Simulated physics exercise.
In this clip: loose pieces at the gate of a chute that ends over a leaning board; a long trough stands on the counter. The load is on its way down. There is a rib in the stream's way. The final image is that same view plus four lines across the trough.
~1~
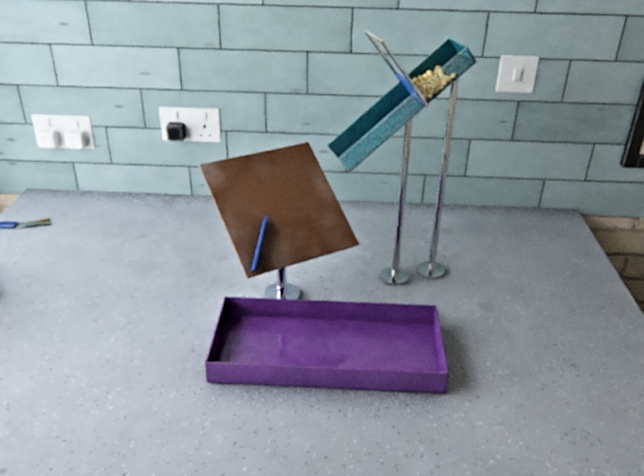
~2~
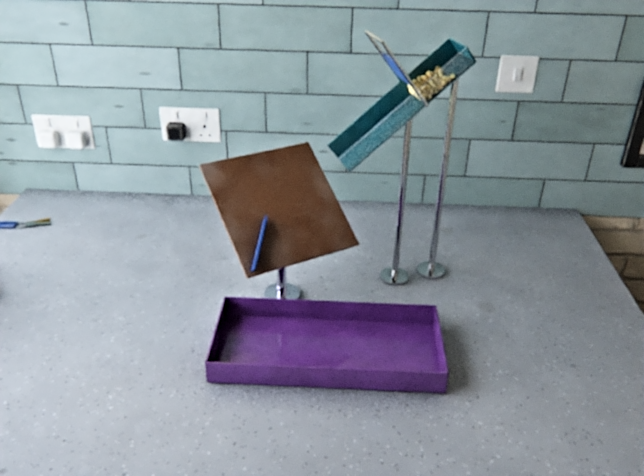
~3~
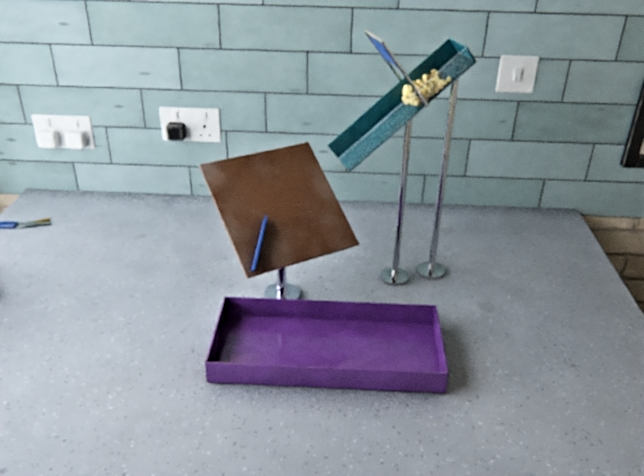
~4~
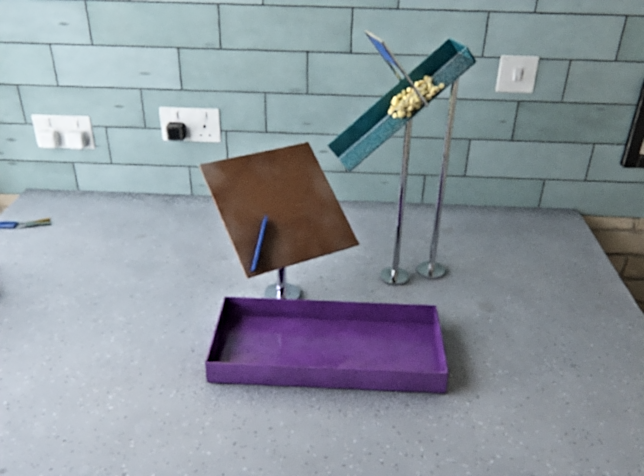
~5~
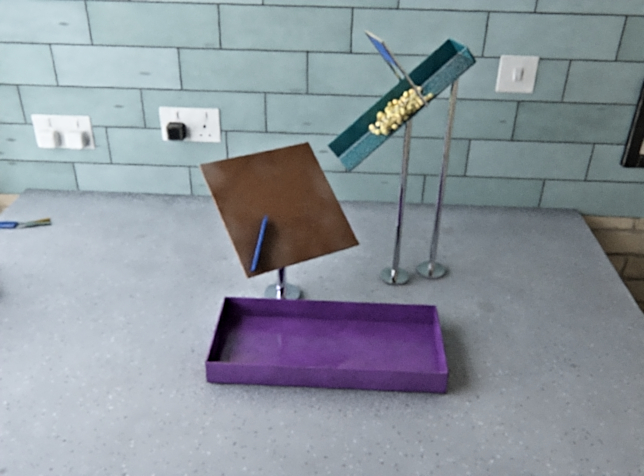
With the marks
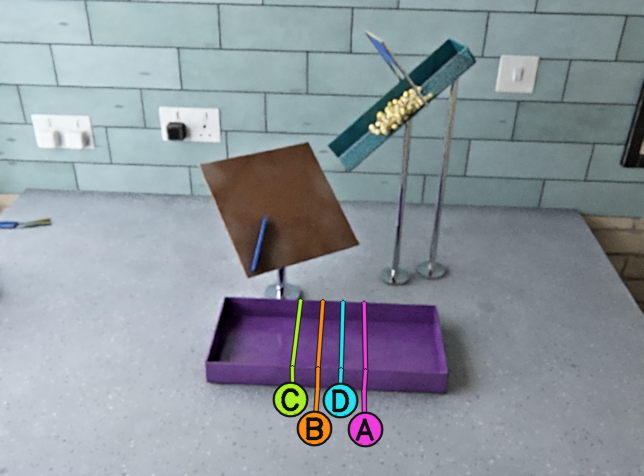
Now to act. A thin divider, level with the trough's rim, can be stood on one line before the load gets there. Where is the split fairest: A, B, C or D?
C beats the others.
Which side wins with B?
The left side.
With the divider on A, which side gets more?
Left.
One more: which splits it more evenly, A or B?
The answer is B.
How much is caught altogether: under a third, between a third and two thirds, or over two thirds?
Over two thirds.
On the marked copy, line A crosses the front rim at (365, 369); line B crosses the front rim at (318, 367); line C crosses the front rim at (292, 366); line D crosses the front rim at (341, 368).
If A is chosen, of what is caught, the whole lot on the left of the divider, none at all on the right.
If B is chosen, of what is caught, the bulk on the left of the divider, close to a quarter on the right.
If C is chosen, of what is caught, close to two thirds on the left of the divider, close to a third on the right.
If D is chosen, of what is caught, all but a few on the left of the divider, a small share on the right.
